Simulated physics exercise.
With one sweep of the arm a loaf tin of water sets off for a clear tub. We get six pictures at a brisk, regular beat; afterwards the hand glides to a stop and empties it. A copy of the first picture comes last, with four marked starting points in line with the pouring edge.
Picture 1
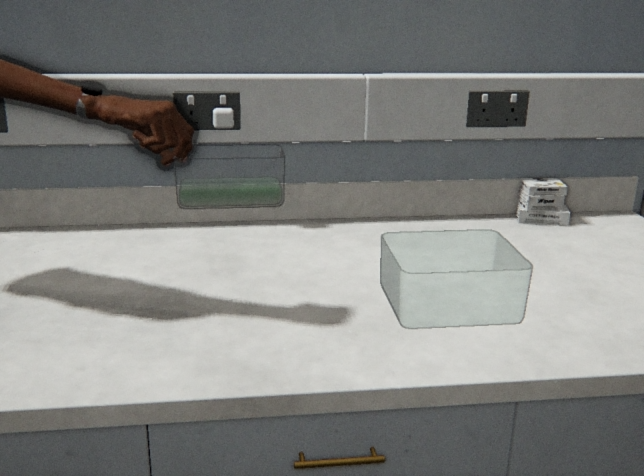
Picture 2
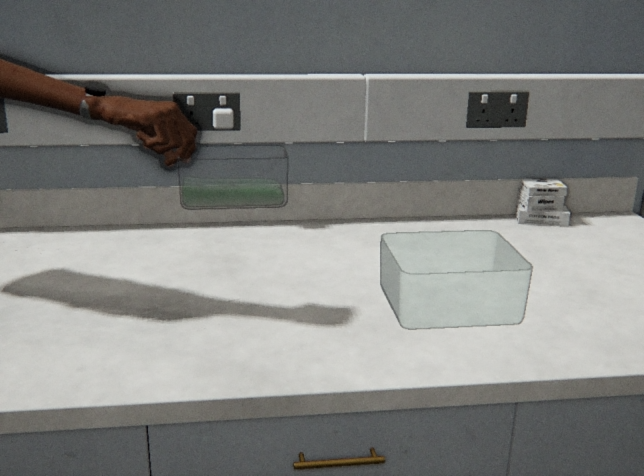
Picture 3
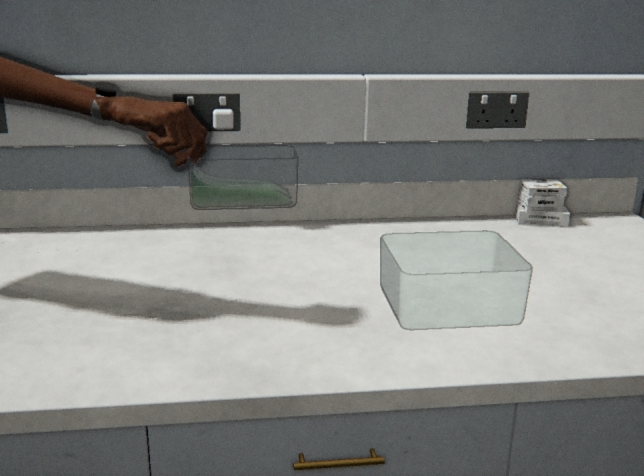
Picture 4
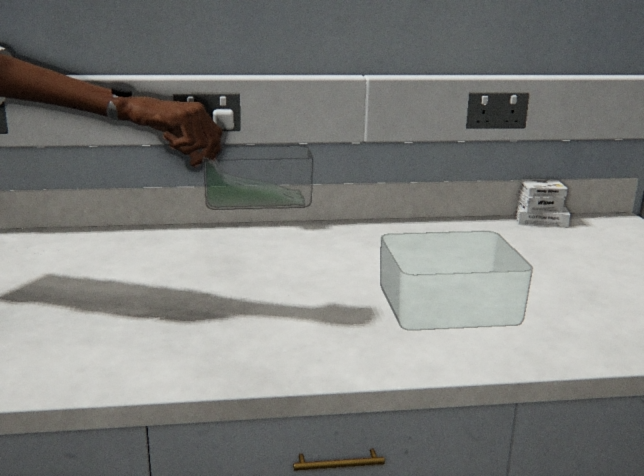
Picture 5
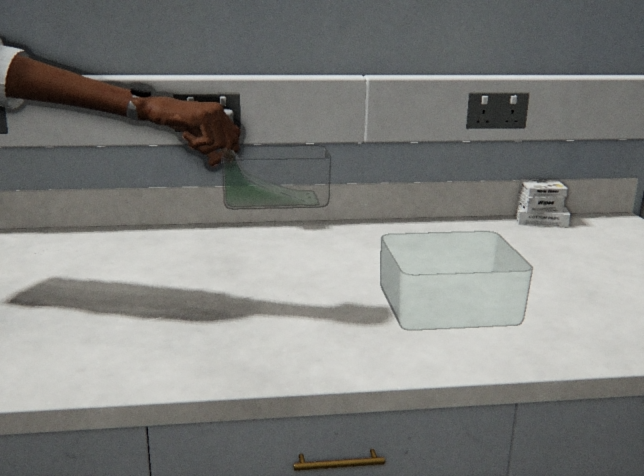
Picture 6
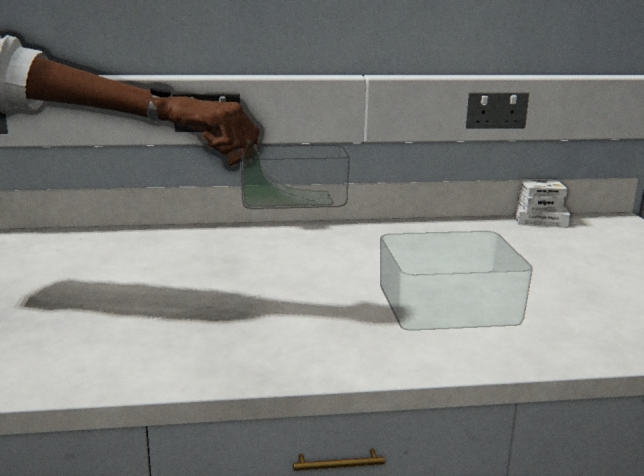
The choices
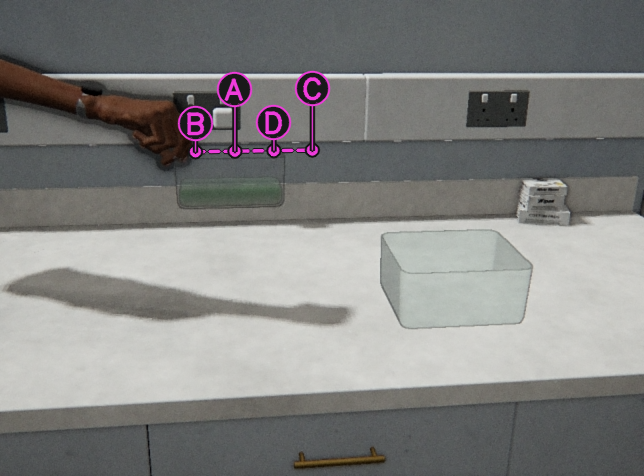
Over a counter, a hand carries a clear container right, water surging up its left side.
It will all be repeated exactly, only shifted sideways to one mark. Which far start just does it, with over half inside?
I would pick spot C.
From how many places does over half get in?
One of them.
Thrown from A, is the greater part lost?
Yes, that goes wrong.
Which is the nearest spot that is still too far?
D.
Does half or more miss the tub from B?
Yes, that goes wrong.
On the marked copy, A at (234, 151); B at (195, 151); C at (312, 150); D at (273, 150).
With A, about 6 % lands in the tub, 90 % falls short and 3 % goes beside or beyond.
With B, about 4 % lands in the tub, 95 % falls short.
With C, about 77 % lands in the tub, 15 % falls short and 8 % goes beside or beyond.
With D, about 13 % lands in the tub, 79 % falls short and 8 % goes beside or beyond.
